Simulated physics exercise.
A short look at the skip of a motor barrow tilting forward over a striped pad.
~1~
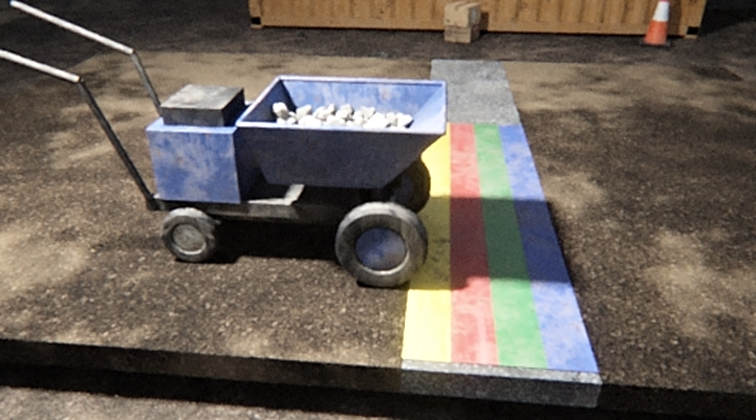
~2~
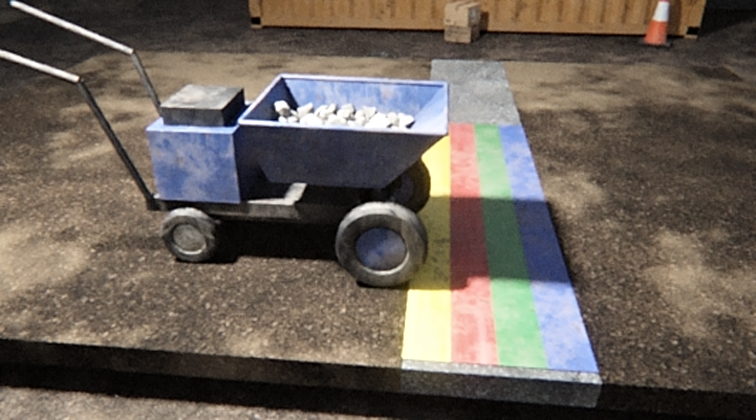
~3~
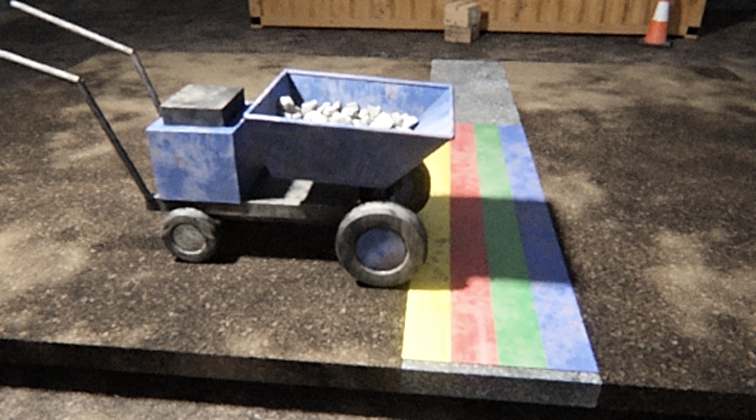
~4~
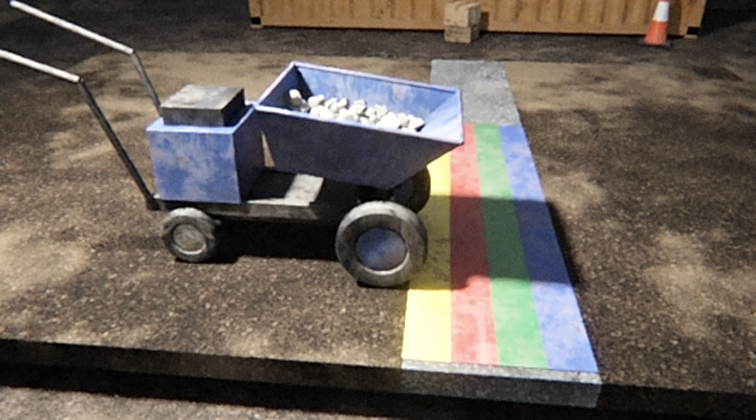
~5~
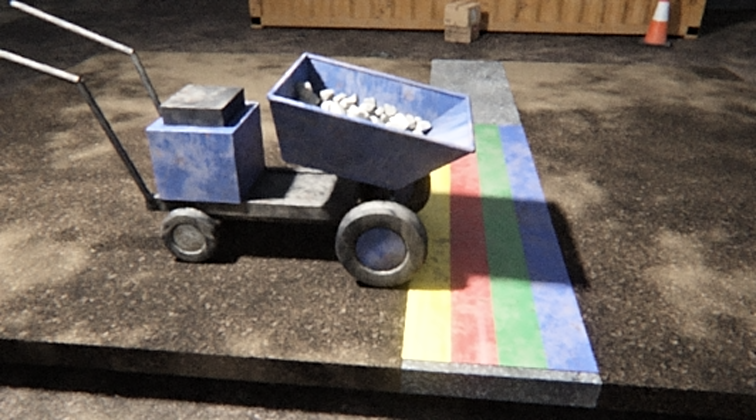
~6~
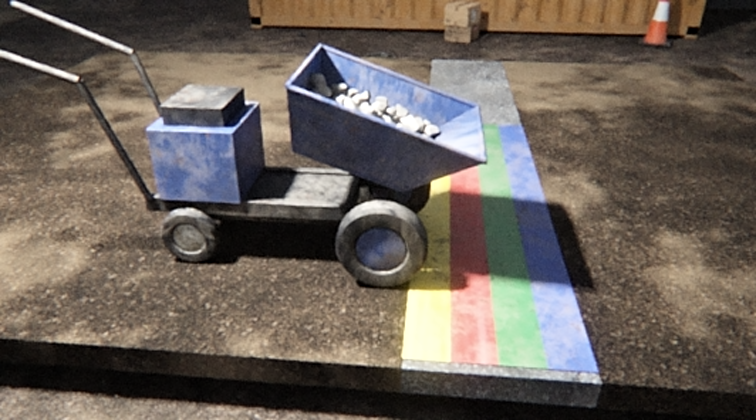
On dark ground beside a striped pad, a barrow's blue skip of stones tilts forward to the right.
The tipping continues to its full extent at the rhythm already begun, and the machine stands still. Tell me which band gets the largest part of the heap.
I would say the blue band gets the largest part.
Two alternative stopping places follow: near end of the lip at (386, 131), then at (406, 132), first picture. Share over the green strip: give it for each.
That works out to 30 per cent for the first position and 30 per cent for the second.
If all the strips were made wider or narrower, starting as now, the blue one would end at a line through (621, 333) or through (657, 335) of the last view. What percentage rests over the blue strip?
30 and 20 percent, roughly.
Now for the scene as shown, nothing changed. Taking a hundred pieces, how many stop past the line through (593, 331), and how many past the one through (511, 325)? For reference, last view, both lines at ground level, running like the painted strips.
Estimate: 30 %, then 70 %.
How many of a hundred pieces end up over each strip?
Per strip, roughly: Yellow 0, red 0, green 5, blue 30.
Just after the last frame, skip tipped steeply; every one in the skip.
A moment on, skip tipped right over; roughly two thirds in the skip; about a tenth over the green strip; roughly a quarter over the blue strip; just a few off the paint.
Further on, skip tipped right over; roughly a third in the skip; about a tenth over the green strip; roughly a third over the blue strip; roughly a quarter off the paint.
When it is over, skip tipped right over; roughly a third in the skip; not one over the yellow strip; not one over the red strip; about a tenth over the green strip; roughly a third over the blue strip; roughly a quarter off the paint.
